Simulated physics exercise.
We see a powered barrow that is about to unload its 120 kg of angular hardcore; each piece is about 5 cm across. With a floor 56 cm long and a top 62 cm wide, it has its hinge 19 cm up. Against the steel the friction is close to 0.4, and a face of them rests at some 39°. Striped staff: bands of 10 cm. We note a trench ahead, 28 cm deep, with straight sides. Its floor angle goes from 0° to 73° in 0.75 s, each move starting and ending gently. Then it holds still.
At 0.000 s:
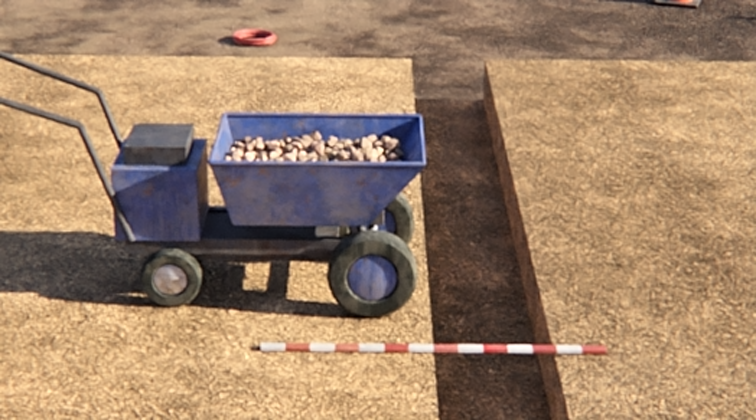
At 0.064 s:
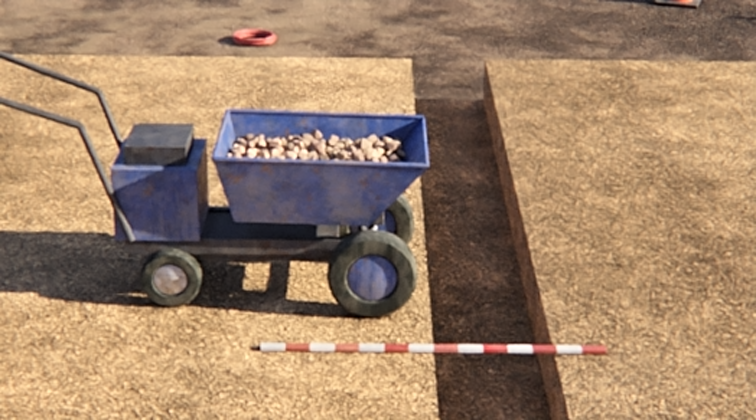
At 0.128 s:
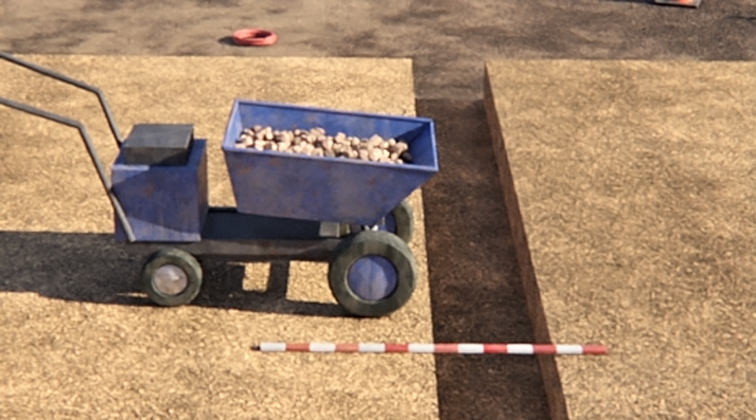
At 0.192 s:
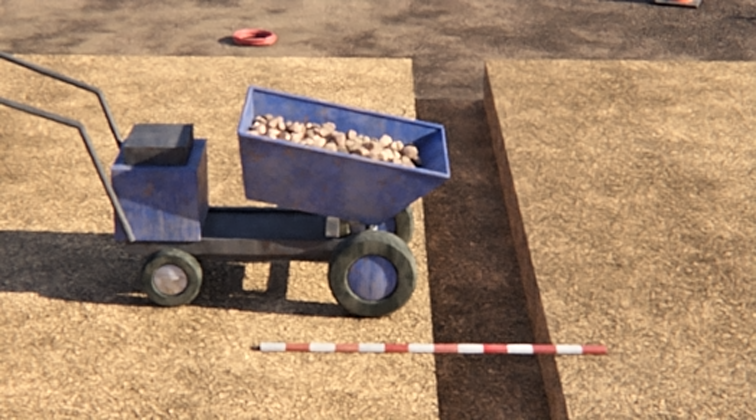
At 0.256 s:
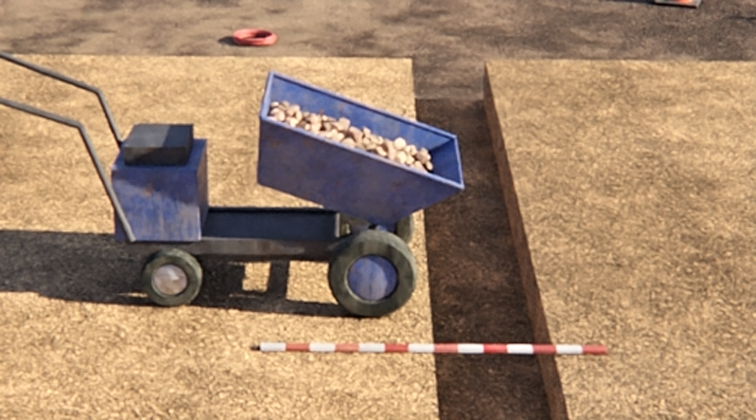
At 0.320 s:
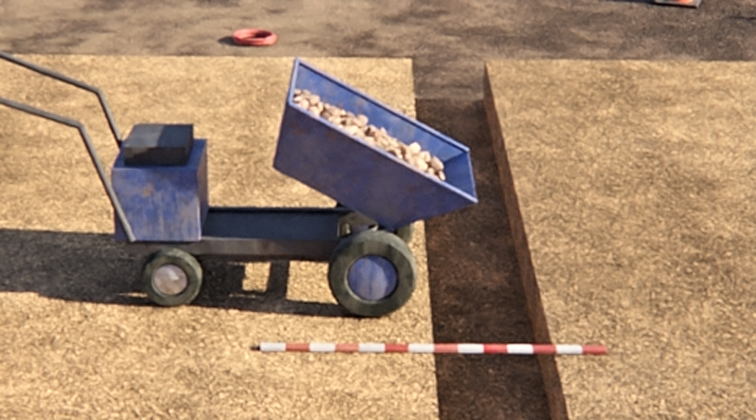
A blue powered barrow with dark wheels and handles stands at left on sandy, sunlit ground, seen from the side and slightly above. Pale brown stones fill its tray, a dark straight-sided trench lies to the right, a red-and-white striped staff lies in front, and a red ring rests behind. The tray's left end rises steadily, tilting it down toward the right, while the stones stay inside and the camera holds still.
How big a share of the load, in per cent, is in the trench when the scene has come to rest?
A share of about 66 percent.
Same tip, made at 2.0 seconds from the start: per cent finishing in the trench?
Estimate: About 85 %.
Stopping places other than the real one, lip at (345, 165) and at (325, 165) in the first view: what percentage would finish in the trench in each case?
First spot about 100, second spot about 85 per cent.
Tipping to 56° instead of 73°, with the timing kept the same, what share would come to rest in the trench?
Close to 20 per cent then.
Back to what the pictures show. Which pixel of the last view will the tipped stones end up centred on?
Resting centre: About (523, 318).
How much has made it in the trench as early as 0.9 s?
At that moment: Approx. 15 %.
After 0.6 s the floor is at 61°; 100 % in the tray; the foremost stones are at (488, 230).
After 0.9 s the floor is at 73°; 79 % in the tray, 15 % in the trench, 6 % past the trench; the foremost stones are at (570, 289).
After 1.2 s the floor is at 73°; 29 % in the tray, 37 % in the trench, 34 % past the trench; the foremost stones are at (691, 280).
After 3.2 s the floor is at 73°; 0 % in the tray, 66 % in the trench, 34 % past the trench; the foremost stones are at (750, 267).
